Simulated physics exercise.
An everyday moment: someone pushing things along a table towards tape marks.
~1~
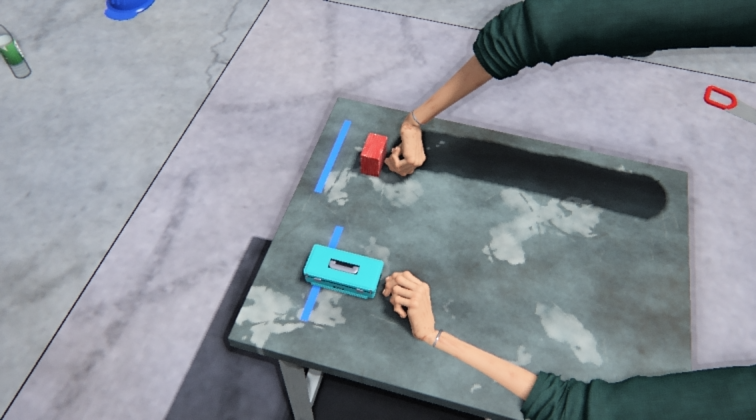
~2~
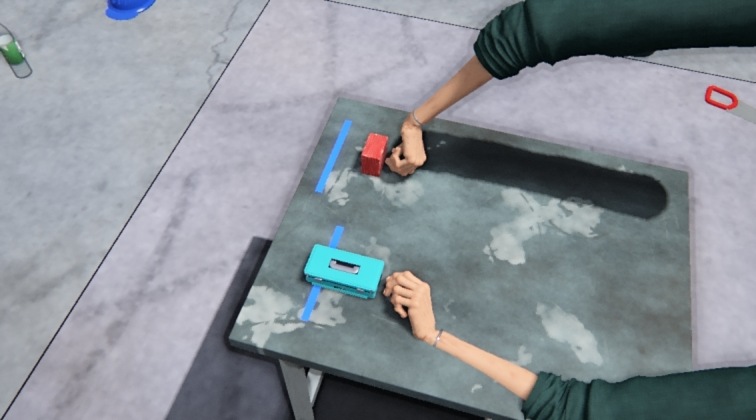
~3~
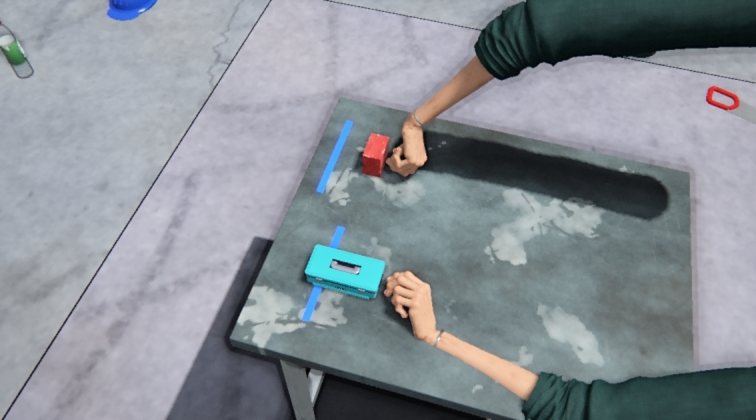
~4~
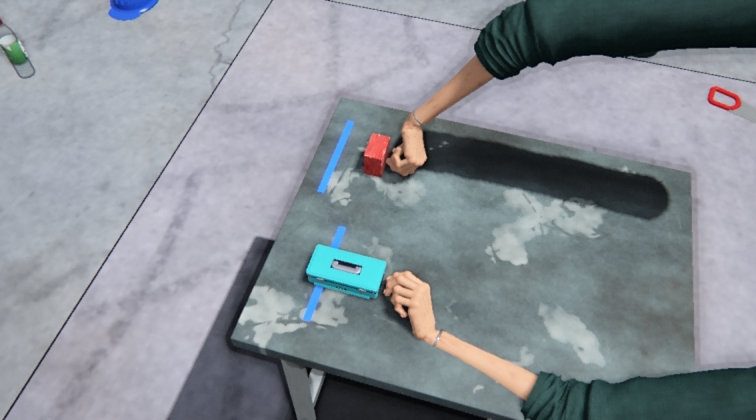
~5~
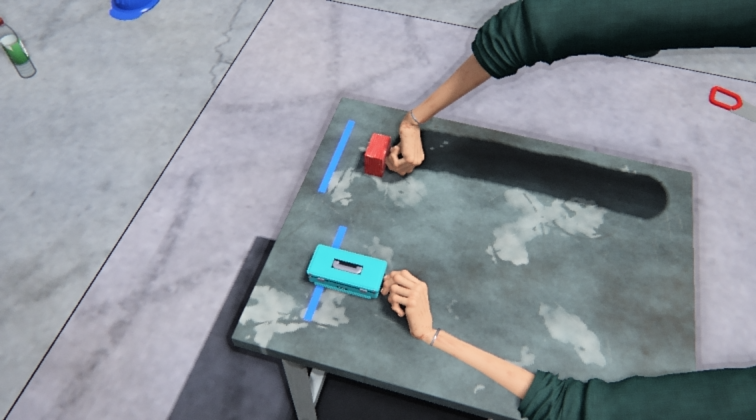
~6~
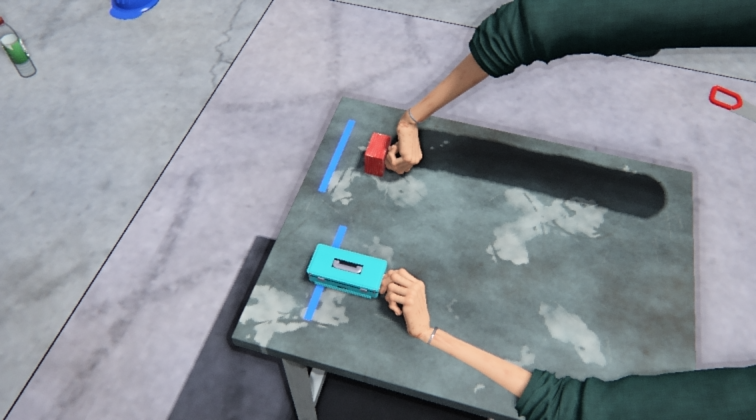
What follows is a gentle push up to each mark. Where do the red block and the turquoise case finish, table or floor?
Here the red block remains on top; the turquoise case remains on top.
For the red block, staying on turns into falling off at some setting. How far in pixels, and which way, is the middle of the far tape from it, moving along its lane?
Some 8 pixels, left.
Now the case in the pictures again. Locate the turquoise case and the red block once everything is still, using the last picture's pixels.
Near (288, 256) and (325, 143).
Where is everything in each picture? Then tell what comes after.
In the first frame, red block (374, 155); turquoise case (344, 272).
In the second frame, turquoise case (344, 272).
In the third frame, red block (376, 155).
In the fourth frame, turquoise case (346, 272).
In the fifth frame, red block (378, 155).
In the sixth frame, red block (378, 155); turquoise case (347, 271).
Then, 0.48 s later than the last frame, red block shifted a little near (361, 151); turquoise case shifted a little near (329, 266).
Then, 0.98 s later than the last frame, red block shifted about its own width near (342, 147); turquoise case shifted a little near (308, 261).
When it is over, the red block is still on the table, near (325, 143); the turquoise case is still on the table, near (288, 256).
